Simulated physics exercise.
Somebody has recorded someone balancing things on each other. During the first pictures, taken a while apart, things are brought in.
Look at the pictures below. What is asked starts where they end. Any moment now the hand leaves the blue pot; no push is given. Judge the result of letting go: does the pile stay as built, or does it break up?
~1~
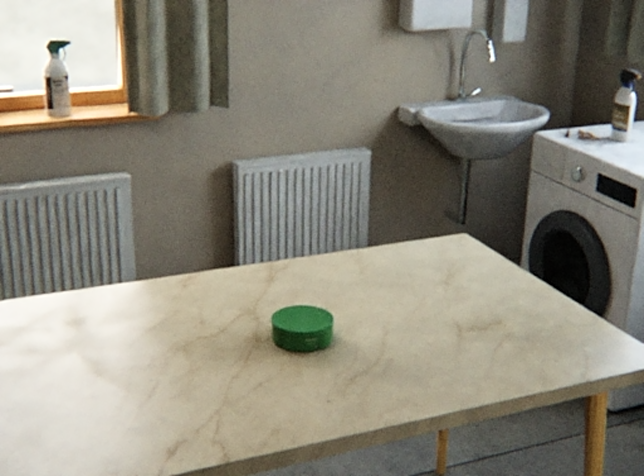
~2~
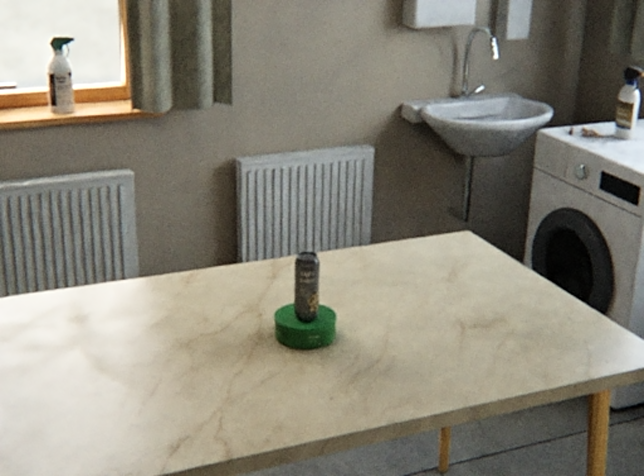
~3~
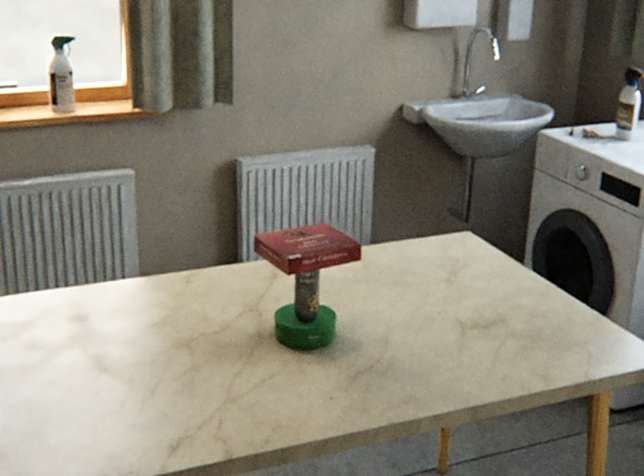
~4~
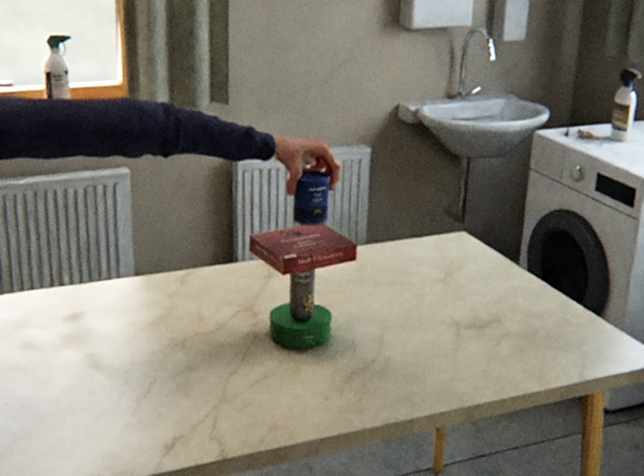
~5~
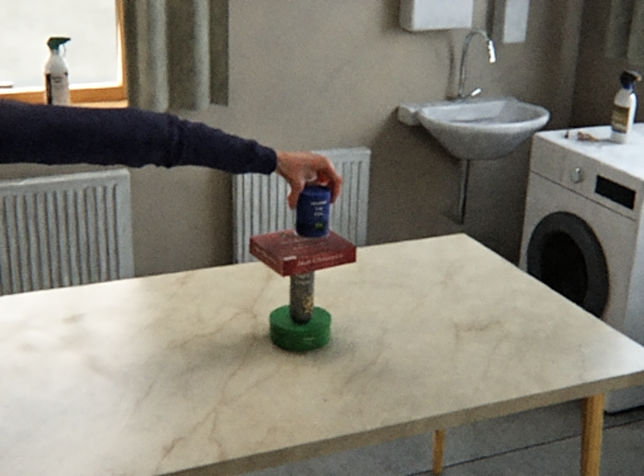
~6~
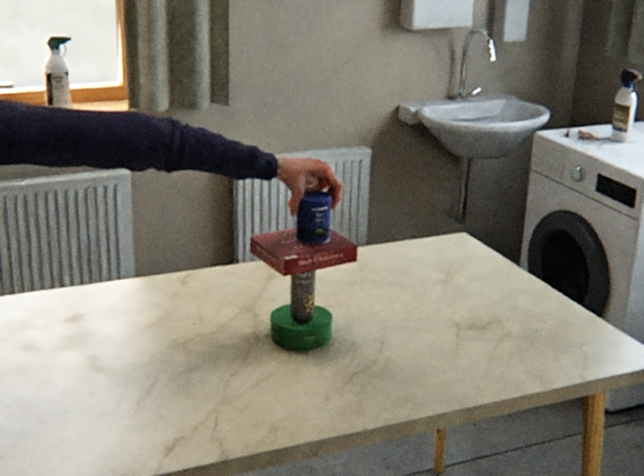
Looks like it is steady enough.
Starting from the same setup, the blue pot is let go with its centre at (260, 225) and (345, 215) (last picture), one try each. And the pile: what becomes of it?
Try one: It topples; try two: It topples.
Then, 1.00 s past the last view, nothing moves.
Then, 2.10 s past the last view, blue pot resting near (314, 218).
Finally, all 4 still in place. Final places as the last picture's camera would see them, blue pot near (314, 218). The pile stays up.
